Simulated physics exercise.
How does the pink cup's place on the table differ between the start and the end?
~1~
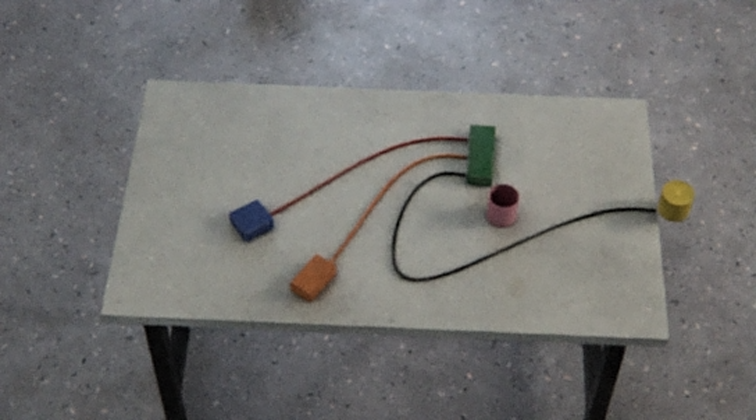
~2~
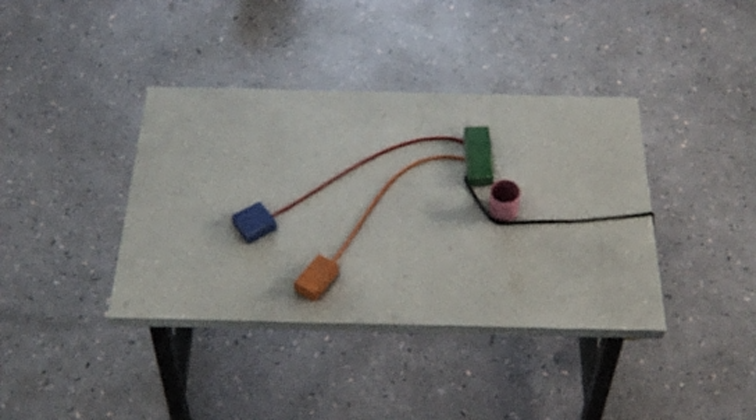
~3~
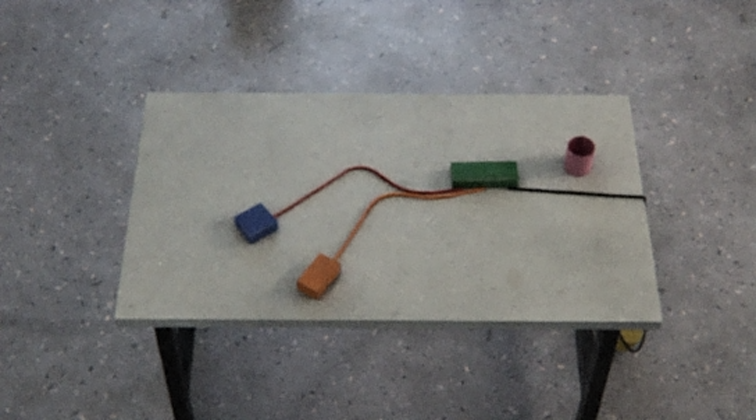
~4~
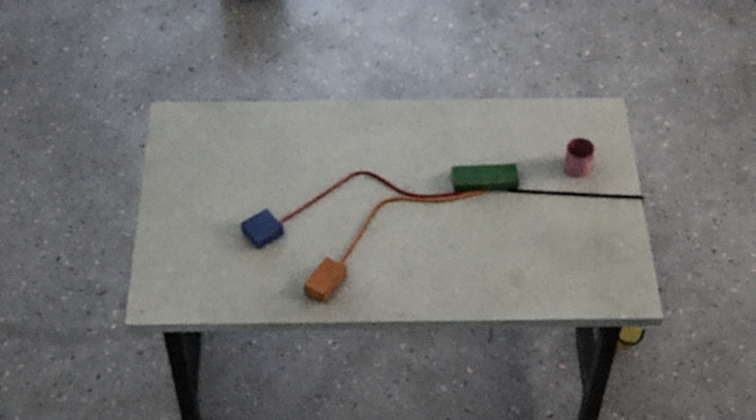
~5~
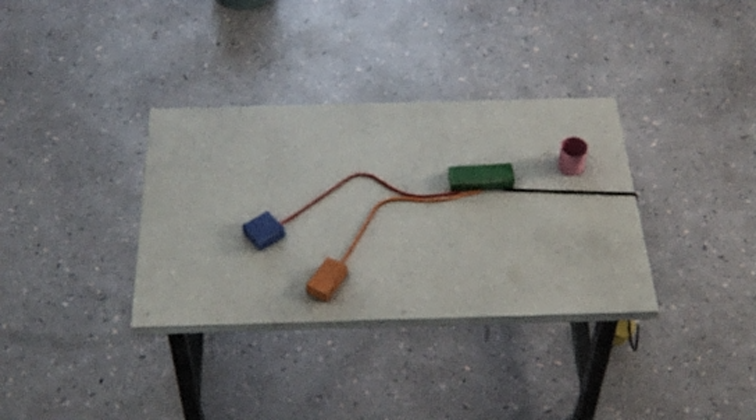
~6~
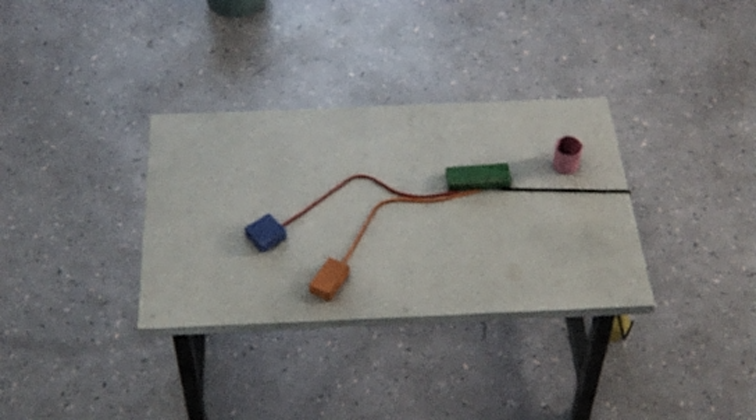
At first the pink cup stands close to the lower right of the green strip. By the end it stands farther right and farther back, near the table's upper right corner.
